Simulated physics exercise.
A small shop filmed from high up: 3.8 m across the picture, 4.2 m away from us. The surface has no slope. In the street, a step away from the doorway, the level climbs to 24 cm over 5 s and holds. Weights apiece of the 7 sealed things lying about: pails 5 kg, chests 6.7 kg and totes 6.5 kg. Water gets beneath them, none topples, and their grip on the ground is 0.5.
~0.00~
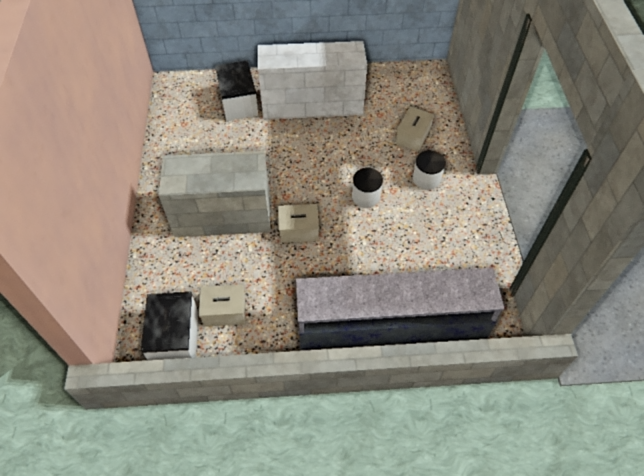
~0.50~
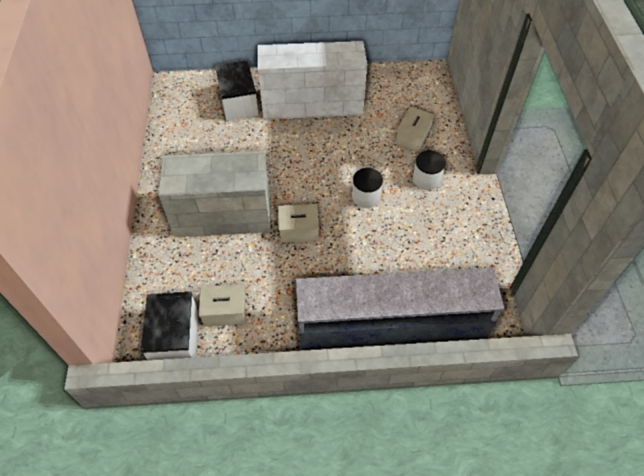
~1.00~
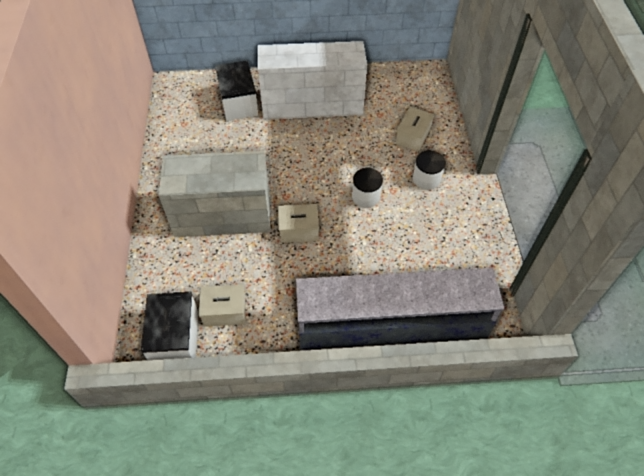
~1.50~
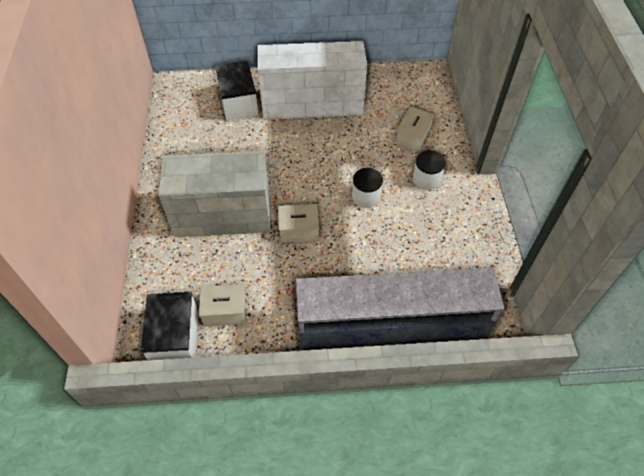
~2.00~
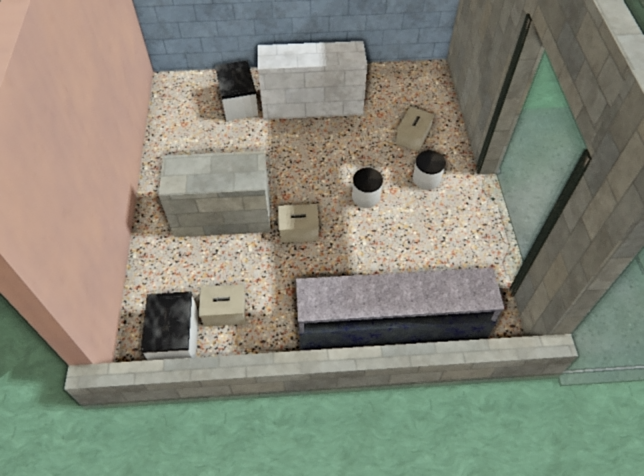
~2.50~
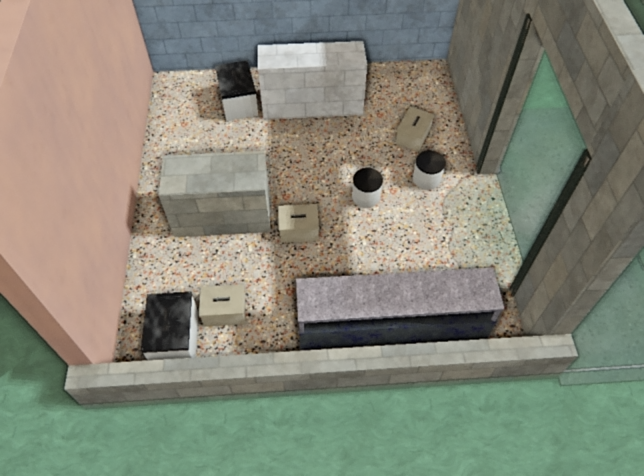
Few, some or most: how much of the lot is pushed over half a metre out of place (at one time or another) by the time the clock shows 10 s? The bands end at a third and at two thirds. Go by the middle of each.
Share: Two thirds or more.
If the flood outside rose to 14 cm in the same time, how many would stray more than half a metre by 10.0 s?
In that case 3 of them.
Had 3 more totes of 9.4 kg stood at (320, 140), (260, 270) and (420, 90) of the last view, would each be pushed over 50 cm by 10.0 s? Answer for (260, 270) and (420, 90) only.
In turn: More, less.
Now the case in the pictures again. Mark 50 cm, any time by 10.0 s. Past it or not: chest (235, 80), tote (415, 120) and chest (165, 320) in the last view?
In that order: Past it, less, under.
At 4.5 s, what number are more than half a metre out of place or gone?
0 of them.
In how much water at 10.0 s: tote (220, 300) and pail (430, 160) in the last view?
About 13 and 4 cm.
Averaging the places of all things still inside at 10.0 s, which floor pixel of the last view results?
Around (288, 164).
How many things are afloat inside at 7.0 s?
4 of them.
After 3.5 s 0 of 7 are over 50 cm from their spots; 0 afloat.
After 4.5 s 0 of 7 are over 50 cm from their spots; 0 afloat.
After 7.0 s 2 of 7 are over 50 cm from their spots; 4 afloat.
After 10.0 s 4 of 7 are over 50 cm from their spots, and 5 have been at some point; 5 afloat.
